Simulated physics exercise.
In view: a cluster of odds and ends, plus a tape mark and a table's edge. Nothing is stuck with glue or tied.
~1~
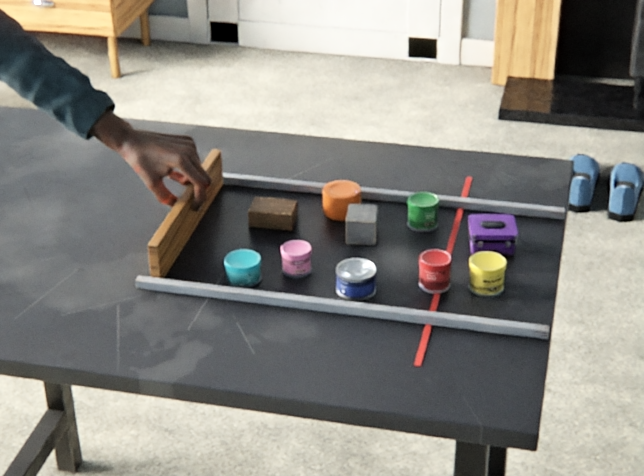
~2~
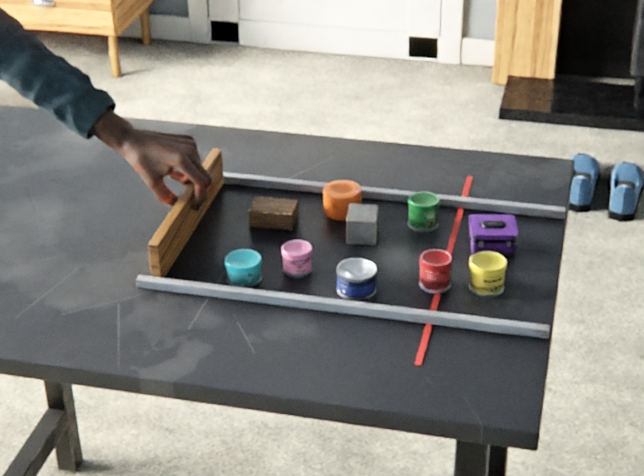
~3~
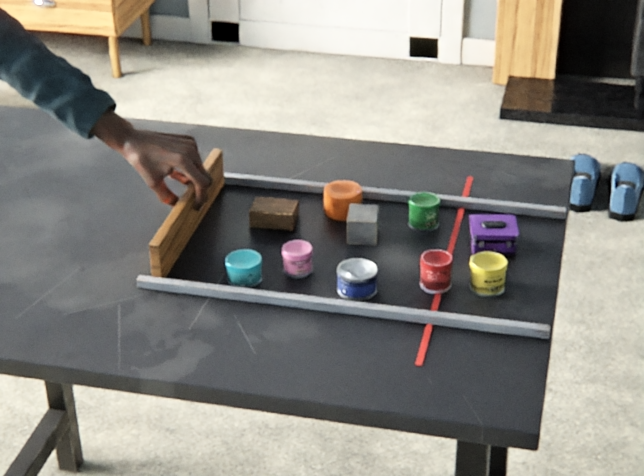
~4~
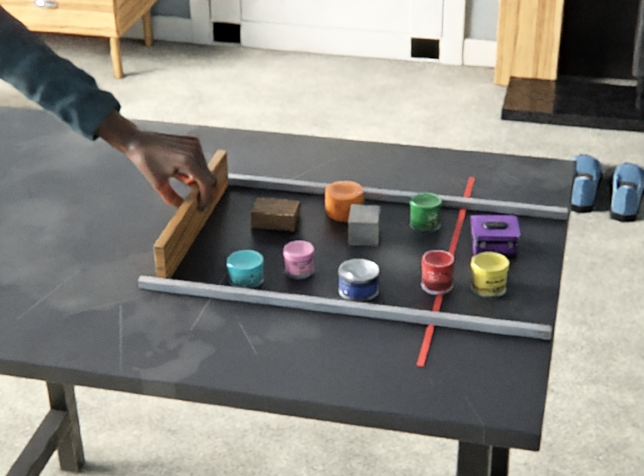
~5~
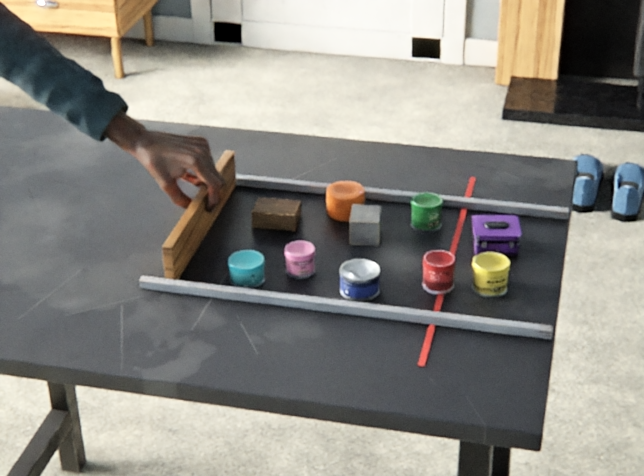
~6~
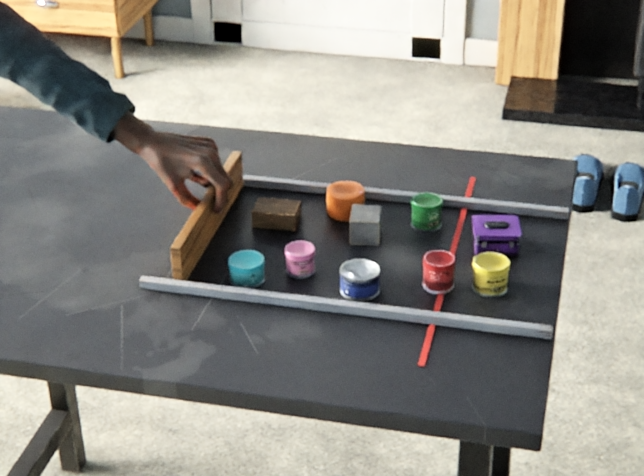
A hand sliding a wooden board slightly right between two rails on a dark table, while colourful tins and blocks stay still.
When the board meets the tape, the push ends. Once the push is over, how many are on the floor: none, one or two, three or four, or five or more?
On the floor: None.
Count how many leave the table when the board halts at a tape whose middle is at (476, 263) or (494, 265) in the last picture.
1 and 1 down on the floor.
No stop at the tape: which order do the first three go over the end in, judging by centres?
They are the purple case, then the grey block, then the green pot.
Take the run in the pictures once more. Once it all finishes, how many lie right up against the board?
Looks like 4 of them, all told.
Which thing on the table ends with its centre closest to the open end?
That's the purple case.
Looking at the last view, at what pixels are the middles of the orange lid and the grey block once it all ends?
The first comes to rest at (480, 215), and the second at (515, 242).
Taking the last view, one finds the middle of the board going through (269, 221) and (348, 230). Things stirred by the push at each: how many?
The counts are 2 and 6.
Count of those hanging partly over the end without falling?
It would come to 1.
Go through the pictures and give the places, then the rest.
Yellow tin (487, 274); purple case (492, 236); red tin (435, 272); board (188, 212); tape (447, 260), in the first frame.
Purple case (493, 236); blue tin (357, 279), in the second frame.
Red tin (436, 271); green pot (424, 212), in the third frame.
Yellow tin (490, 275); board (194, 213), in the fourth frame.
Purple case (496, 236); grey block (366, 225), in the fifth frame.
Yellow tin (491, 275); purple case (496, 236); red tin (439, 272); board (209, 214); tape (450, 260), in the sixth frame.
Early on, none off yet; yellow tin at rest near (491, 275); purple case at rest near (496, 236); red tin at rest near (439, 272).
A while later, none off yet; yellow tin at rest near (491, 275); purple case at rest near (496, 236); red tin moving near (448, 270).
Finally, the number that fall off is zero.
